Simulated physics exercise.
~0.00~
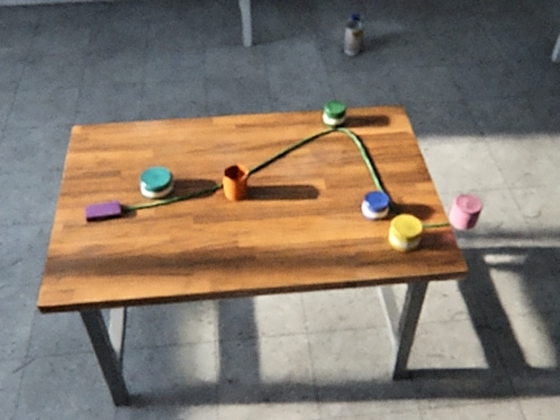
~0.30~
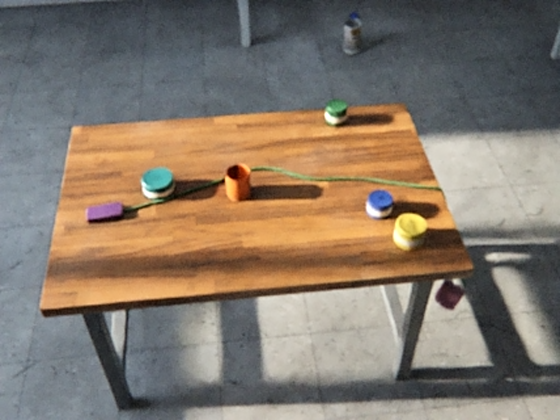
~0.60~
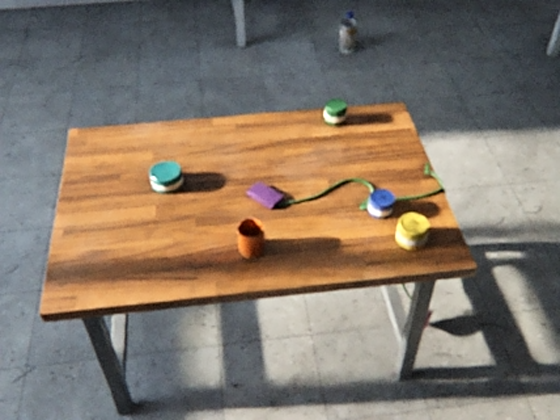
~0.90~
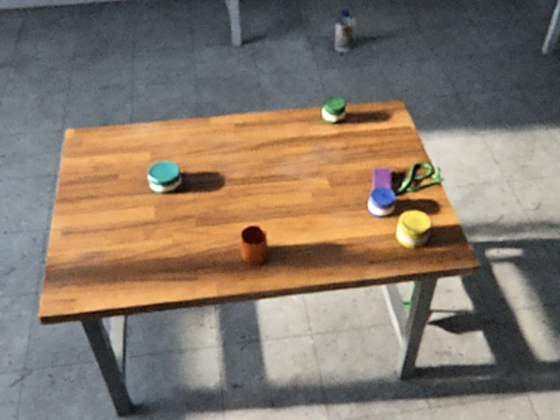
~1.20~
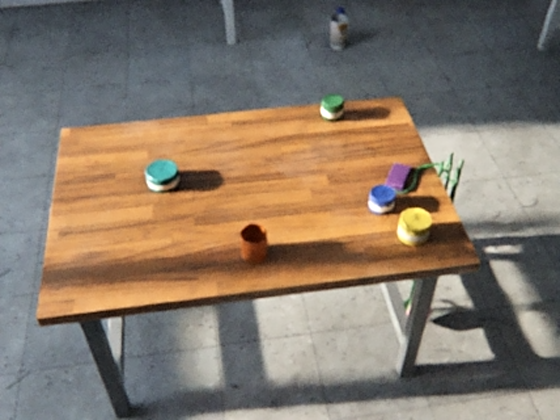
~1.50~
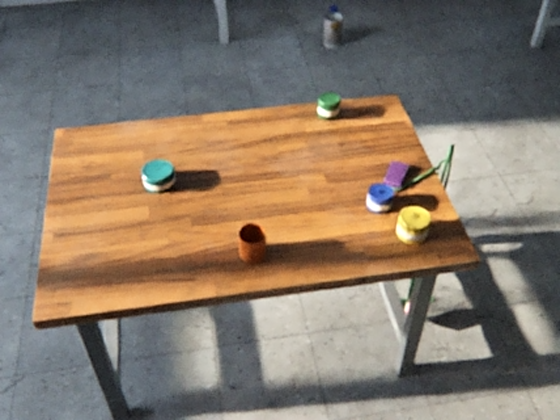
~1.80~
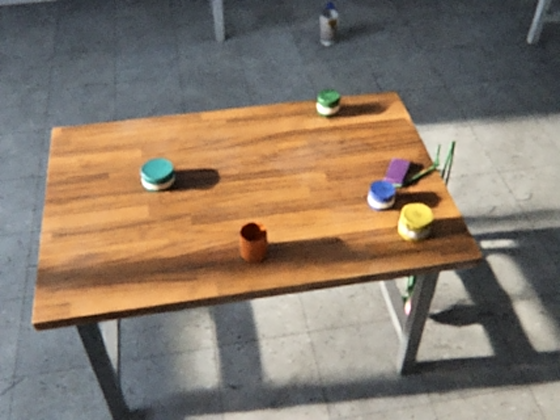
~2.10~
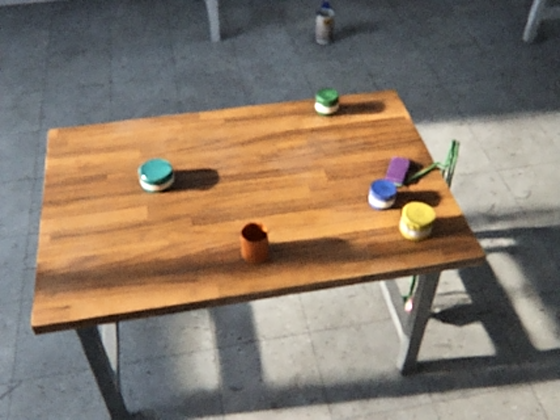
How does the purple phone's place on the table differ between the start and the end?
At the start the purple phone lies near the left edge of the table, in front of the teal canister. By the end it rests near the right edge, just behind the blue canister.
